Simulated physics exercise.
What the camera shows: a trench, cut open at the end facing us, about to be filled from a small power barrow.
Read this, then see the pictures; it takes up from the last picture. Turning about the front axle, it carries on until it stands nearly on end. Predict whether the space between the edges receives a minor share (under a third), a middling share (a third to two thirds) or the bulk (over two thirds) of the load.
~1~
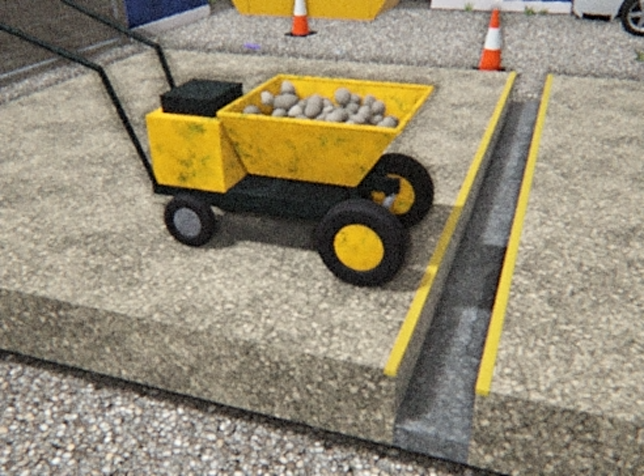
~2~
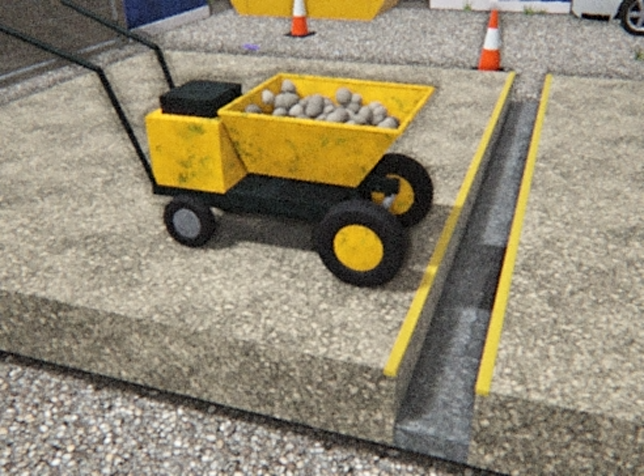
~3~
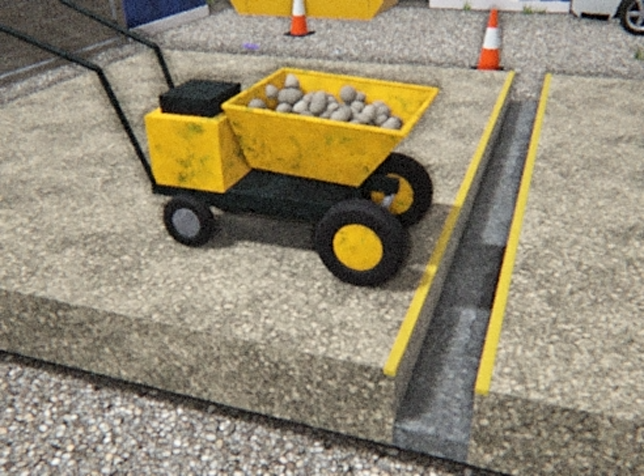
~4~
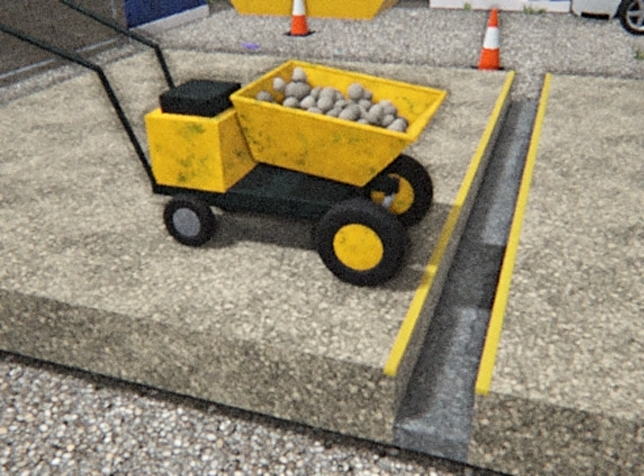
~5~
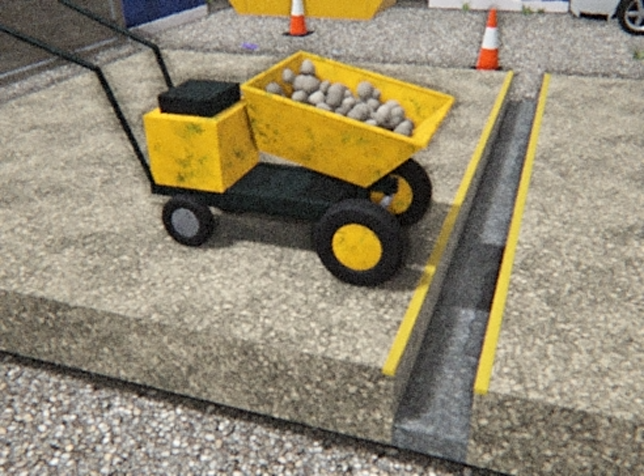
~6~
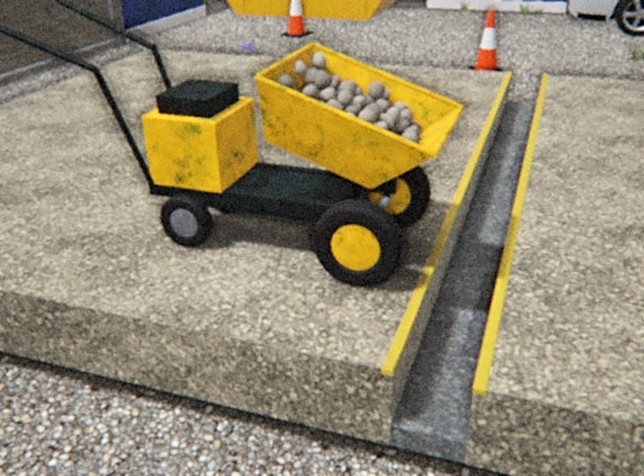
It receives a minor share.
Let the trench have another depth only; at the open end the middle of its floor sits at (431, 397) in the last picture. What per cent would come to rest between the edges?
Around 20 per cent.
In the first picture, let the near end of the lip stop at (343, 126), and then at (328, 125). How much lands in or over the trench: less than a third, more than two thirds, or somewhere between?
For the first case, beyond two thirds; for the second case, more than two thirds.
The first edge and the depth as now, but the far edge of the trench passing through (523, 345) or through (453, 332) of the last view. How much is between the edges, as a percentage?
The first try comes to close to 70 per cent, the next to 0 per cent.
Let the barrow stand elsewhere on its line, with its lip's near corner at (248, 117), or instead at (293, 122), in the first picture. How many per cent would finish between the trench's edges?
Estimates, in order: 20 % then 70 %.
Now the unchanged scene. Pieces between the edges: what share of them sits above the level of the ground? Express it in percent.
Around 5 in a hundred.
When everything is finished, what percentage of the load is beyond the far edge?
Estimate: Around 75 per cent.
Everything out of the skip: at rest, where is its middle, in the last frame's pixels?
Roughly at (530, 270), give or take.
Soon, skip tipped steeply; all in the skip.
A while on, skip tipped steeply; most in the skip; a small part beyond it; a stray few falling.
Towards the end, skip tipped right over; about a quarter in the skip; a small part in or heaped over the trench; most beyond it.
Finally, skip tipped right over; a small part in the skip; about a quarter in or heaped over the trench; most beyond it.
